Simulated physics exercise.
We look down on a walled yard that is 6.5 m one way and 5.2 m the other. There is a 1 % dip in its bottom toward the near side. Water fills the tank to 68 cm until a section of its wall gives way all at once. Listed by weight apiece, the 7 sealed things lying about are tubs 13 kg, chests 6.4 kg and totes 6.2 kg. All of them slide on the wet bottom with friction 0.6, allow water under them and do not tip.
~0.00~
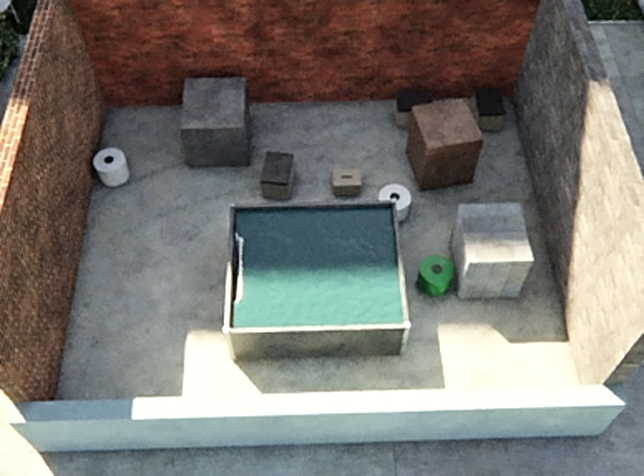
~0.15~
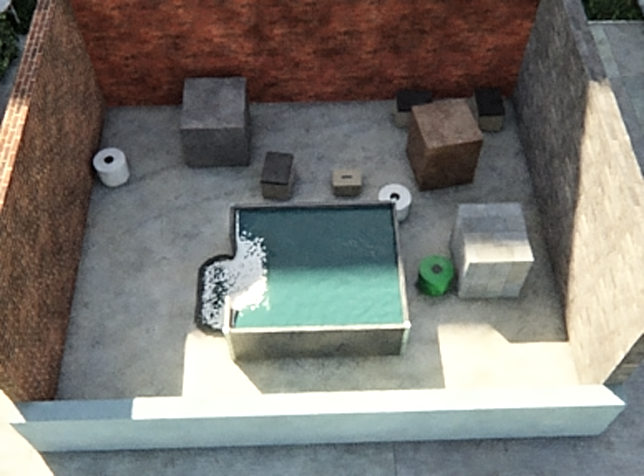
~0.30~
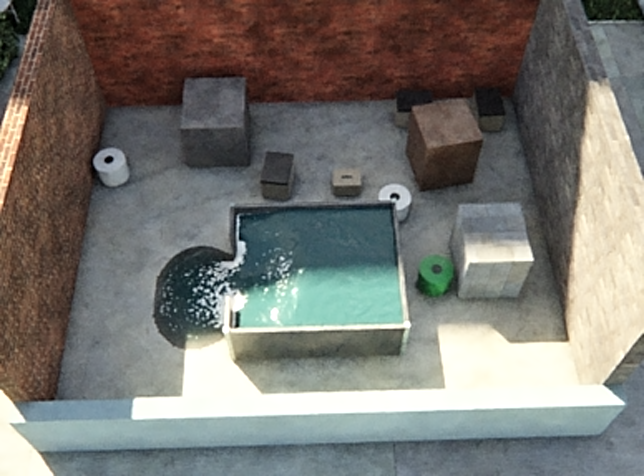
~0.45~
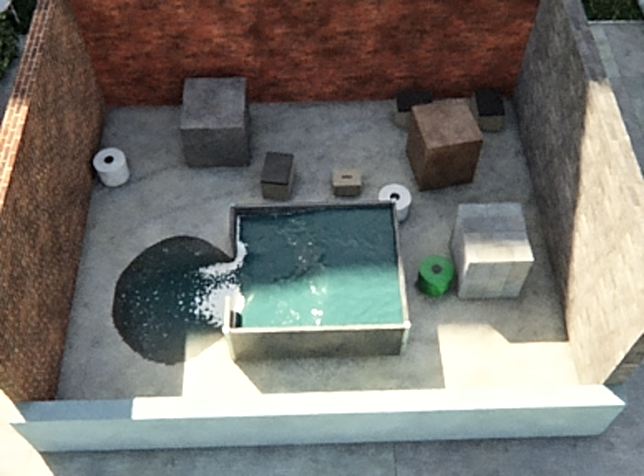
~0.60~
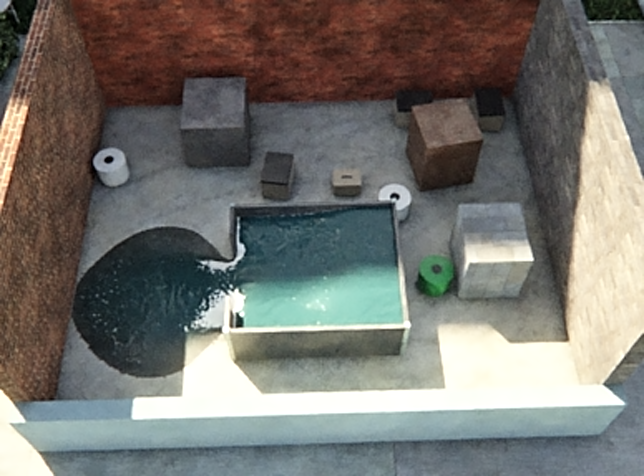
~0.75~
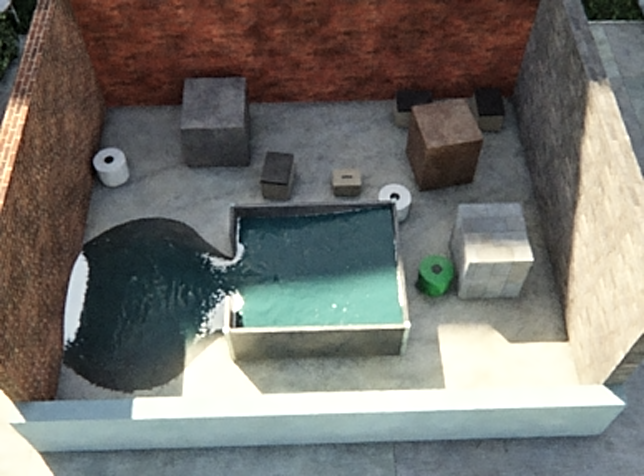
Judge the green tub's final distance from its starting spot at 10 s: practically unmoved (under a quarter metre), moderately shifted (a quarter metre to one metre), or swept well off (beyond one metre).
Almost still.
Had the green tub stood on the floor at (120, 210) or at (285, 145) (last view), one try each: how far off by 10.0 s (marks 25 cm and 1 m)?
Spot one - it is swept away; spot two - it barely budges.
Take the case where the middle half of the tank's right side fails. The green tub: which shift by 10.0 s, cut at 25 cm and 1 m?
What happens next is that the green tub gets swept a long way.
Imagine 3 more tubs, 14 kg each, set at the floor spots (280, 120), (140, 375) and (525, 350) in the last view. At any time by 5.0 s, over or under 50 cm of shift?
The first one ends up inside that, the second beyond that, the third inside that.
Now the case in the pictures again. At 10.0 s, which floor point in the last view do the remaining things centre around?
Around (377, 158).
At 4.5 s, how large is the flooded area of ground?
Wet area: Approx. 21 m2.
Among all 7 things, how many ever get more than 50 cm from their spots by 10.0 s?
My count gives 5.
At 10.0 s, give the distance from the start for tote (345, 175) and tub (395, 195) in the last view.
120 cm and 60 cm, respectively.
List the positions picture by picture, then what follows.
The first frame shows the green tub at (437, 269), on the bottom; water covers 3.8 m2; 0 of 7 have shifted.
The second frame shows the green tub at (437, 269) rests on the ground; water covers 4.3 m2; 0 of 7 have shifted.
The third frame shows the green tub at (437, 269) rests on the ground; water covers 5.1 m2; 0 of 7 have shifted.
The fourth frame shows the green tub at (437, 269) rests on the ground; 6.2 m2 under water; 0 of 7 have shifted.
The fifth frame shows the green tub at (437, 269) rests on the ground; water covers 7.3 m2; 0 of 7 have shifted.
The sixth frame shows the green tub at (437, 269), on the bottom; 8.2 m2 under water; 0 of 7 have shifted.
After 2.0 s the green tub is near (437, 269), 0.0 m from its start, aground; 0 afloat.
After 4.5 s the green tub is near (437, 269), 0.0 m from its start, aground; 1 afloat.
After 7.0 s the green tub is near (437, 269), 0.0 m from its start, aground; 3 afloat.
After 10.0 s the green tub is near (437, 269), 0.0 m from its start, aground; 4 afloat.
